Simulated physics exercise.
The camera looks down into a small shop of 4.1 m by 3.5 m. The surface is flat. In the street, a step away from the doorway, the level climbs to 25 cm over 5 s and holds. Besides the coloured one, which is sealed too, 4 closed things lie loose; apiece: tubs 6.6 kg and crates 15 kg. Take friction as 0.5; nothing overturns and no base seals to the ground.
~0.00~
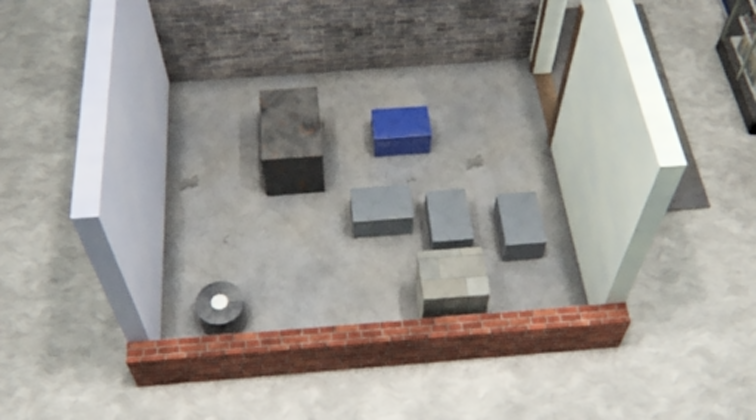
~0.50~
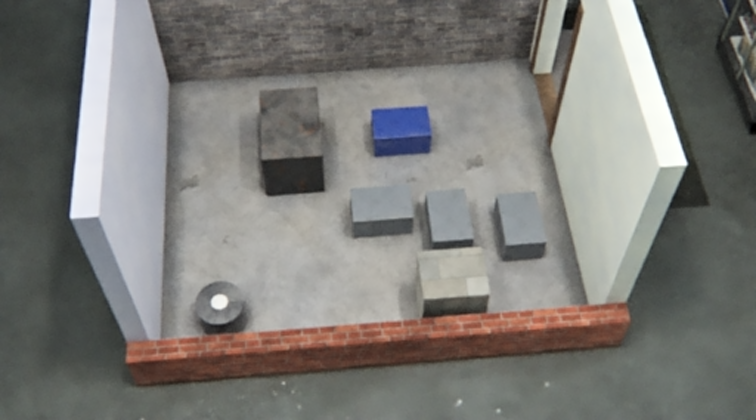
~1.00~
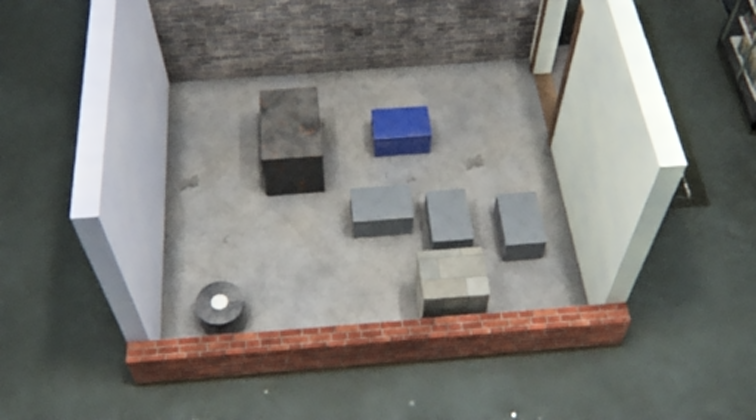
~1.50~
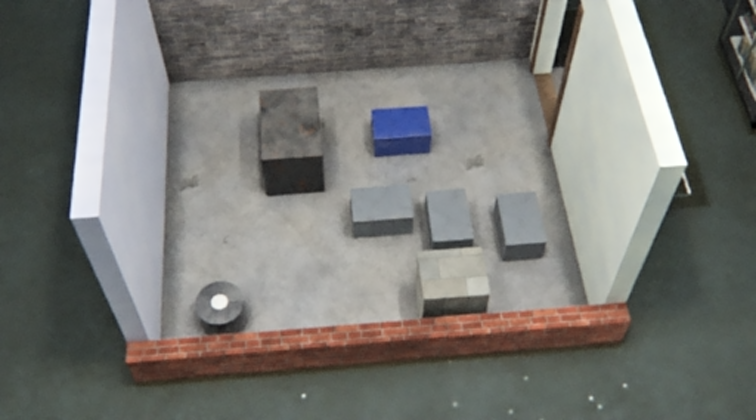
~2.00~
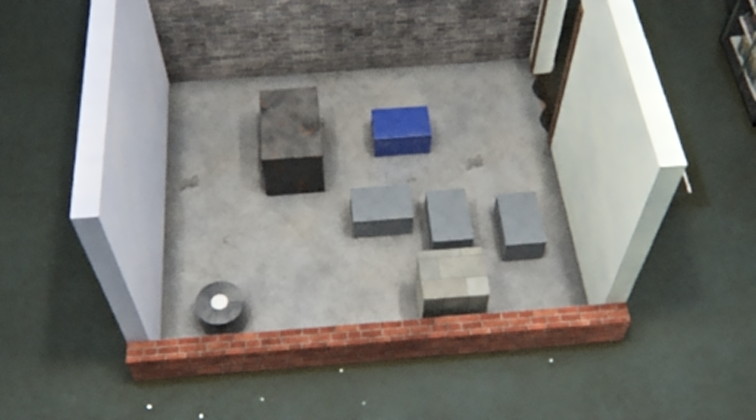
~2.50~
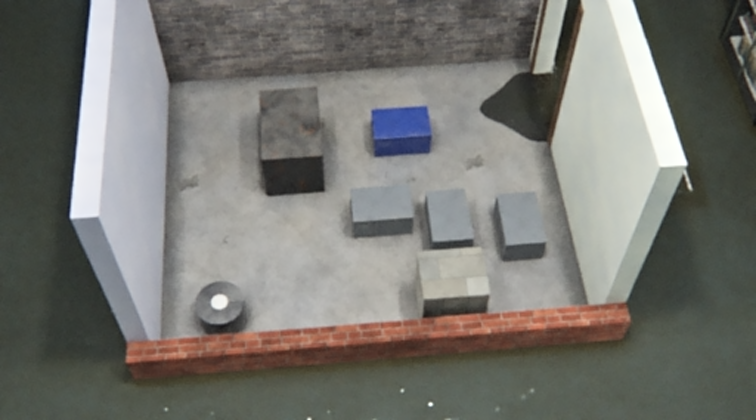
In a small walled shop seen from above, the blue crate and the grey and dark blocks stayed still while dark water spread over the ground outside, then crept in through the doorway at upper right.
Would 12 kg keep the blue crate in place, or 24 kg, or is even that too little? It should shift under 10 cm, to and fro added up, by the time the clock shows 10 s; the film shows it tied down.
I expect that neither load is enough.
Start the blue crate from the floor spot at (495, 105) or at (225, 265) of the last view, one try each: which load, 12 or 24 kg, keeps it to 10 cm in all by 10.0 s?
In turn: Neither is enough; neither is enough.
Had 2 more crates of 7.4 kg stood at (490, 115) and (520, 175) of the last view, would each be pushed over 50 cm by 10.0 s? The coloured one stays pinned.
In turn: Past it, short of it.
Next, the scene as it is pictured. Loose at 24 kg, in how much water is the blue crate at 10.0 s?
Roughly 10 cm.
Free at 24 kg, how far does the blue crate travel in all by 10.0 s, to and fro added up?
About 50 cm.
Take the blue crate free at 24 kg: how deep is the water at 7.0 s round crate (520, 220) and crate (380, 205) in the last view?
About 2 and 4 cm.
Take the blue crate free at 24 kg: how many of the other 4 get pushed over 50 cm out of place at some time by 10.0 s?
1 of them.
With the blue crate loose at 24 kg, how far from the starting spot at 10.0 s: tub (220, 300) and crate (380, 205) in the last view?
In that order: 40 cm, 100 cm.
After 3.5 s the blue crate would be 0 cm from its start with 12 kg and 0 cm from its start with 24 kg; 2 cm of water round it then.
After 4.5 s the blue crate would be 5 cm from its start with 12 kg and 0 cm from its start with 24 kg; 4 cm of water round it then.
After 7.0 s the blue crate would be 56 cm from its start with 12 kg and 3 cm from its start with 24 kg; 7 cm of water round it then.
After 10.0 s the blue crate would be 207 cm from its start with 12 kg and 50 cm from its start with 24 kg; 10 cm of water round it then.
